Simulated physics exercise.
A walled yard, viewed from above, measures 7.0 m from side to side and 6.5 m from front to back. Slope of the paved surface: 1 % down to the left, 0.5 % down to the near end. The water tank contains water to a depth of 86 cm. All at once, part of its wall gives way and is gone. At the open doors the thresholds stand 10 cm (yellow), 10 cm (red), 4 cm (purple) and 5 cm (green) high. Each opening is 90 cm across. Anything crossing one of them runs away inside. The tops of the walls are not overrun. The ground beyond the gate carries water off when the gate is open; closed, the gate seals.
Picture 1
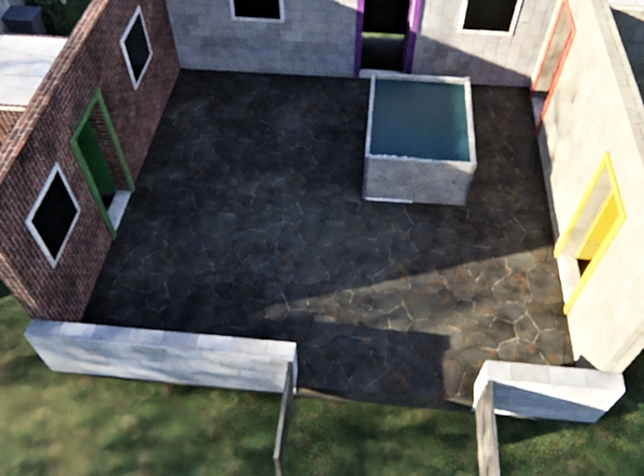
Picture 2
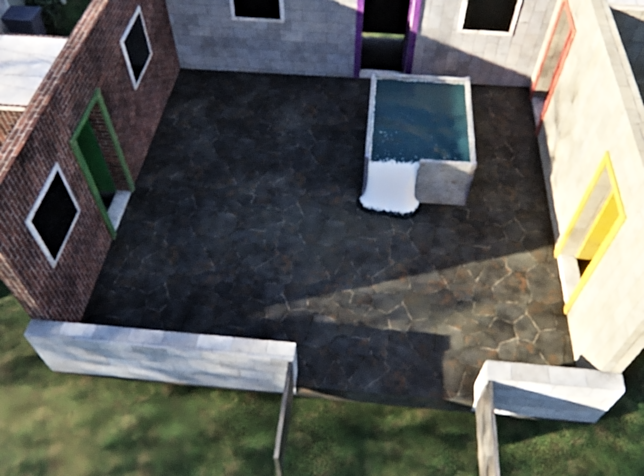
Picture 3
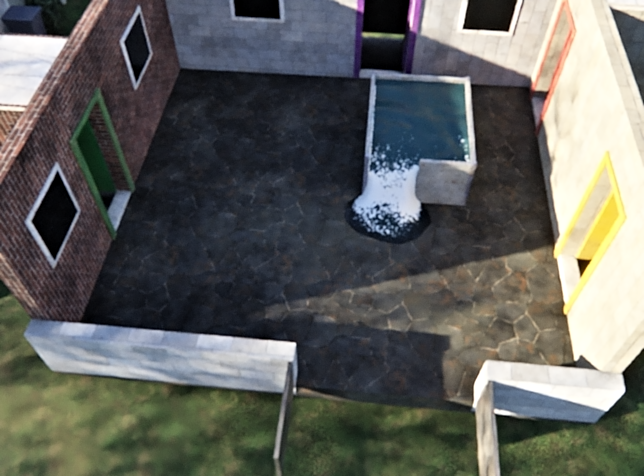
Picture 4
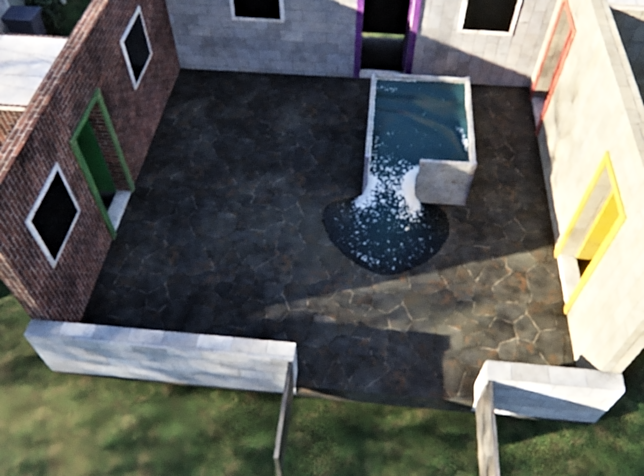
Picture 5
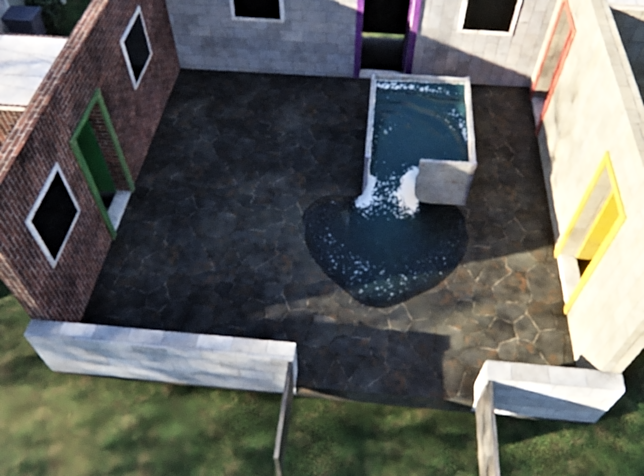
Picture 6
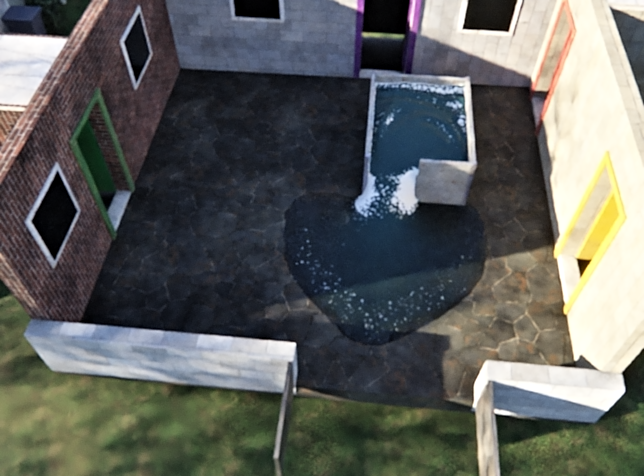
We see a walled, dark-paved yard from above, its raised water tank full and still; then part of the tank's front wall vanishes and foaming water pours through the gap, spreading toward the viewer in a widening, rounded pool.
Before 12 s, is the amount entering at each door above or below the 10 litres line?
In the end yellow door: Not over, red door: Not over, purple door: Not over, green door: Not over.
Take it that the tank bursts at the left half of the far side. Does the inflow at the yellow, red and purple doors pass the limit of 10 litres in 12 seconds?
So yellow stays lower, red tops it, purple tops it.
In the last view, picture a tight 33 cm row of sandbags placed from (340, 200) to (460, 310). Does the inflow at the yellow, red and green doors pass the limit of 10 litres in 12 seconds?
Moved that way: Yellow breaches it, red holds, green breaches it.
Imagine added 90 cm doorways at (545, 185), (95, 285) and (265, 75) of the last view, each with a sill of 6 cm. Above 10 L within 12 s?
In turn: Short of it, beyond it, short of it.
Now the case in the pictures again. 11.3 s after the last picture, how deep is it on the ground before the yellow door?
Some 0.5 centimetres of depth.
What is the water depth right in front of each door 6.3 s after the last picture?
Depths in cm: Yellow 2, red 0, purple 0, green 6.
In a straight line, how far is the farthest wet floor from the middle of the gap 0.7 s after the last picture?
About 4.0 m out.
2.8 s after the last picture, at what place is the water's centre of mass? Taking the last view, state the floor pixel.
(364, 222).
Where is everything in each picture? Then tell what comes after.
In the first frame, the water tank at (420, 119) is whole and still, 86 cm deep.
In the second frame, water pours out at (391, 185) and has run 0.5 m, to (414, 211); typically 8 cm deep outside, 86 cm at the water tank's back.
In the third frame, the front is at (402, 239), 0.9 m from the gap at (391, 186); 0.8 m2 of floor is under water; 86 cm left at the back of the water tank.
In the fourth frame, water pours out at (391, 187) and has run 1.5 m, to (386, 271); typically 8 cm deep outside, 84 cm at the water tank's back.
In the fifth frame, the front is at (364, 300), 2.1 m from the gap at (391, 187); 3.8 m2 of floor is under water; 77 cm left at the back of the water tank.
In the sixth frame, the front is at (358, 335), 2.7 m from the gap at (391, 186); 5.9 m2 of floor is under water; 72 cm left at the back of the water tank.
Then, 0.7 s after the last picture water covers 30 % of the floor and is deepest (40 cm) near (385, 206); yellow door not reached, red door not reached, purple door not reached, green door not reached.
Then, 1.5 s after the last picture water covers 40 % of the floor and is deepest (30 cm) near (385, 206); yellow door 3 cm at the sill, 0 L in, red door not reached, purple door not reached, green door not reached.
Then, 2.8 s after the last picture water covers 40 % of the floor and is deepest (26 cm) near (71, 349); yellow door 6 cm at the sill, 0 L in, red door not reached, purple door not reached, green door 5 cm at the sill, 0 L in.
Then, 6.3 s after the last picture water covers 80 % of the floor and is deepest (12 cm) near (71, 349); yellow door 2 cm at the sill, 0 L in, red door not reached, purple door not reached, green door 6 cm at the sill, 1 L in.
Then, 11.3 s after the last picture water covers 85 % of the floor and is deepest (7 cm) near (71, 349); yellow door 1 cm at the sill, 0 L in, red door 2 cm at the sill, 0 L in, purple door 3 cm at the sill, 0 L in, green door 4 cm at the sill, 2 L in.
